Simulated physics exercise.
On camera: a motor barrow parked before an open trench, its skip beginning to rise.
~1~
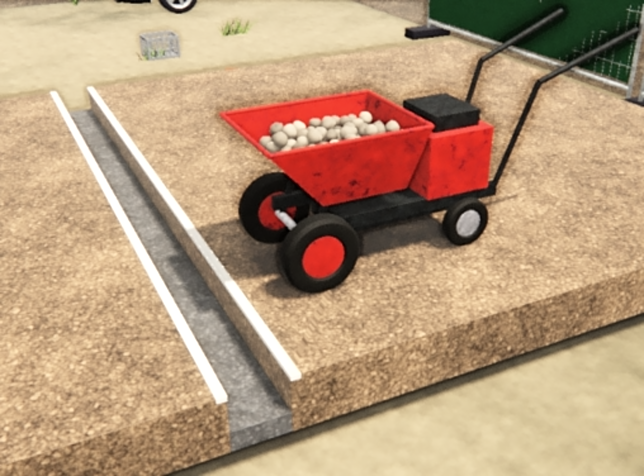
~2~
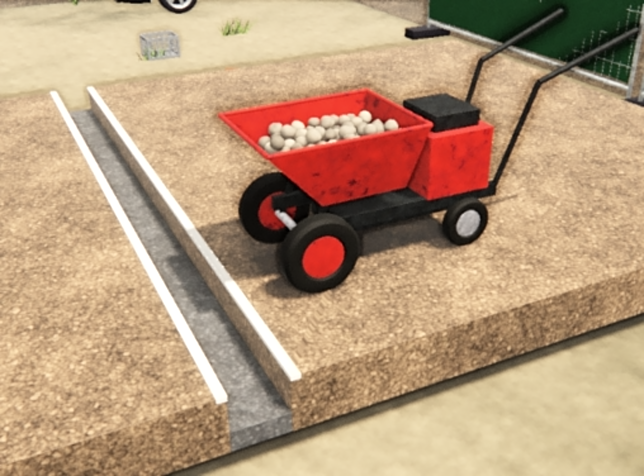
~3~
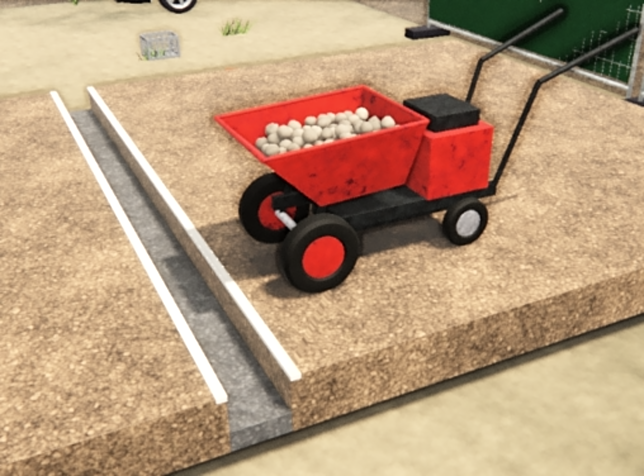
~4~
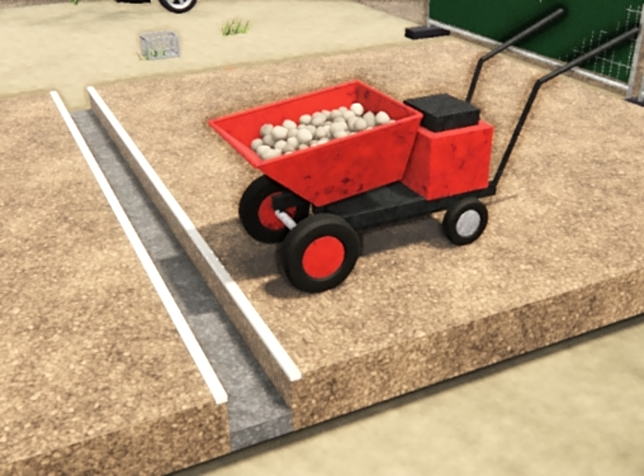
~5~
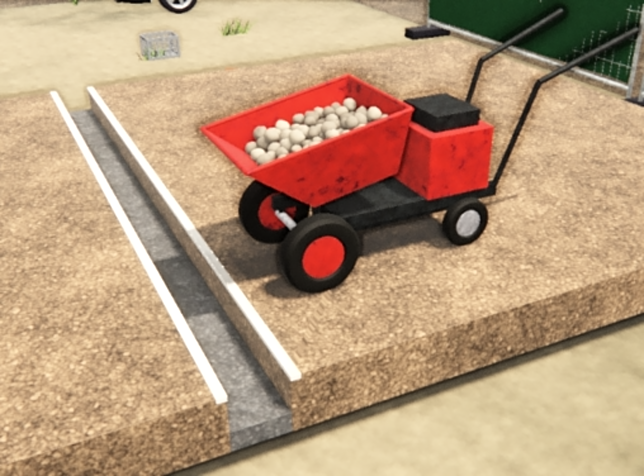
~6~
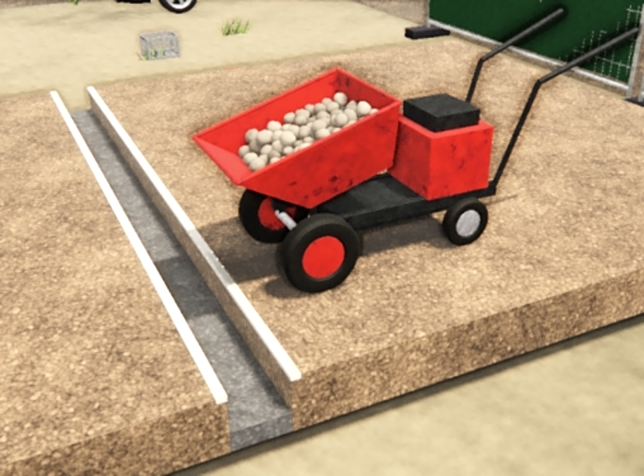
A red motor barrow with black handles, red-hubbed front tyres and a skip full of pale, rounded pebbles stands on a raised bed of brown, gritty ground, seen from above and to one side. To its left runs a narrow grey trench edged with white strips, with a green panel and fencing behind. The skip tilts gradually forward to the left, its rear rising and its front lip lowering, while the wheels and camera stay still.
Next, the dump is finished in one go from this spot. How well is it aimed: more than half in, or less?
In the trench: Under half.
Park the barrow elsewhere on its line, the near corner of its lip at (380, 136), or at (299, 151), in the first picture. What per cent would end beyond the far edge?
Near 0 % and 20 %.
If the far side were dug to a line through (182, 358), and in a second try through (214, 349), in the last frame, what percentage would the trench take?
About 60 and 0 per cent.
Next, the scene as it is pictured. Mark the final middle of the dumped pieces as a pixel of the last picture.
Roughly at (137, 296).
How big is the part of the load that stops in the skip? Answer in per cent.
Roughly 10 in a hundred.
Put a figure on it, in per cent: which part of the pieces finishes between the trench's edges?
Some 30 per cent.
Soon, skip tipped steeply; all in the skip.
A while on, skip tipped right over; about two thirds in the skip; a small part in or heaped over the trench; about a third beyond it.
Towards the end, skip tipped right over; a small part in the skip; about a quarter in or heaped over the trench; about two thirds beyond it.
Finally, skip tipped right over; a small part in the skip; about a quarter in or heaped over the trench; about two thirds beyond it.
